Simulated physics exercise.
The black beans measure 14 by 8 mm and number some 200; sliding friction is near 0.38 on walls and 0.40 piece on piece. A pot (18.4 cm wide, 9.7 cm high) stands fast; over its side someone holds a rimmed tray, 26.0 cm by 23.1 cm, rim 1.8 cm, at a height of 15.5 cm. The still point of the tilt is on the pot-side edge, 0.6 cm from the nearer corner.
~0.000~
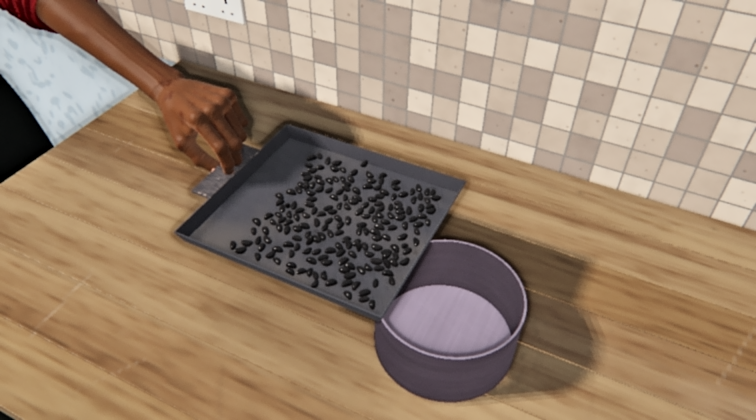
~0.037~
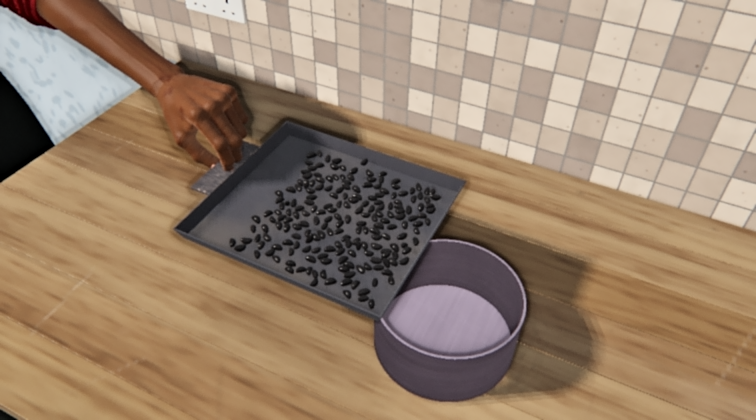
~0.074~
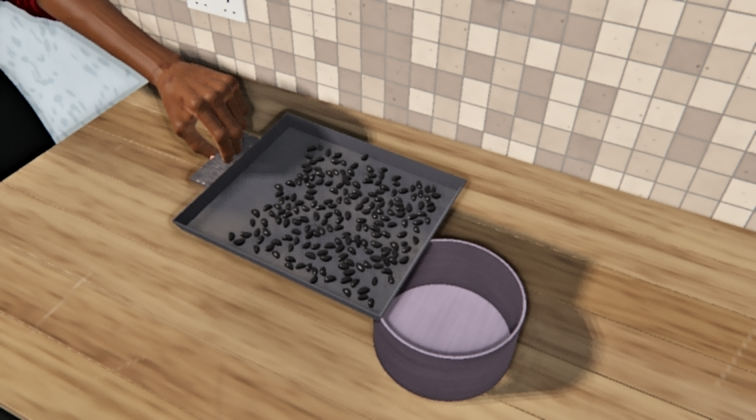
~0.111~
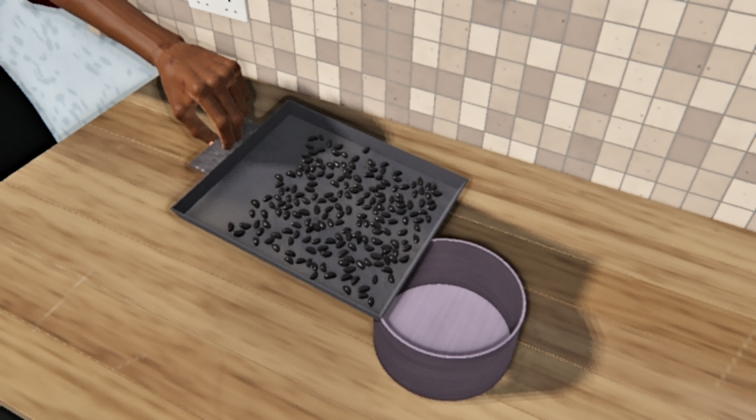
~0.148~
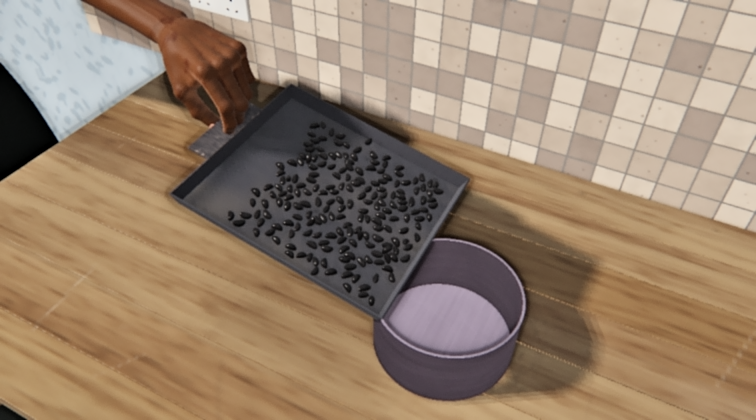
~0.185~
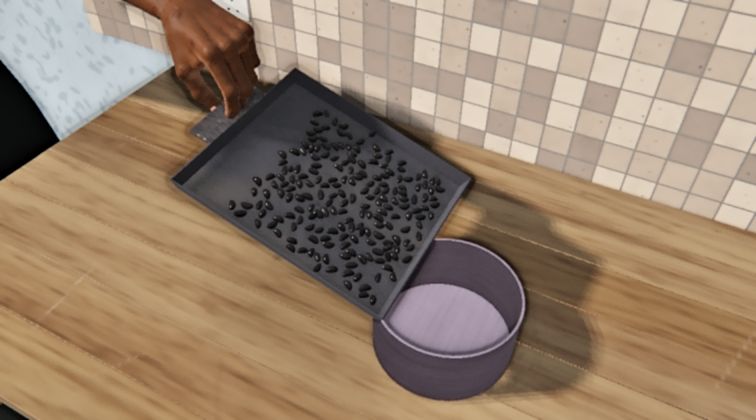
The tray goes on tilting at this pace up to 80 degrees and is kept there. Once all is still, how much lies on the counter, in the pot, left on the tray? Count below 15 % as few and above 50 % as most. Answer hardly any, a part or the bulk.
On the counter: A part; in the pot: The bulk; left on the tray: Hardly any.
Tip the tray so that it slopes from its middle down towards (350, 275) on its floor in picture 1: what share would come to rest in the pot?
About 0 per cent.
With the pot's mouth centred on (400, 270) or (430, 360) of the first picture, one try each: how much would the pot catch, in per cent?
Some 5 and 65 per cent.
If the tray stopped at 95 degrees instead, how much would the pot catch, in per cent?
In that case some 65 per cent.
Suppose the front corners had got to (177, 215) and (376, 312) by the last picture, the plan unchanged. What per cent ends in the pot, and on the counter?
Pot 0, counter 100.
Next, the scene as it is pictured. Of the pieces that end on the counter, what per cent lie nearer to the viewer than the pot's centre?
About 80 per cent.
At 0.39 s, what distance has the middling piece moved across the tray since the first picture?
About 3 cm.
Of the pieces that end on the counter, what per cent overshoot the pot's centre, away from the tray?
Some 80 per cent.
After 0.39 s, tilt 50 degrees; the tray holds 100 %, the pot 0 %.
Then, at 0.53 s, tilt 71 degrees; the tray holds 95 %, the pot 0 %.
After 0.80 s, tilt 80 degrees; the tray holds 5 %, the pot 55 %.
By 2.2 s all is still; counter 40 %, pot 60 %, tray 0 %.
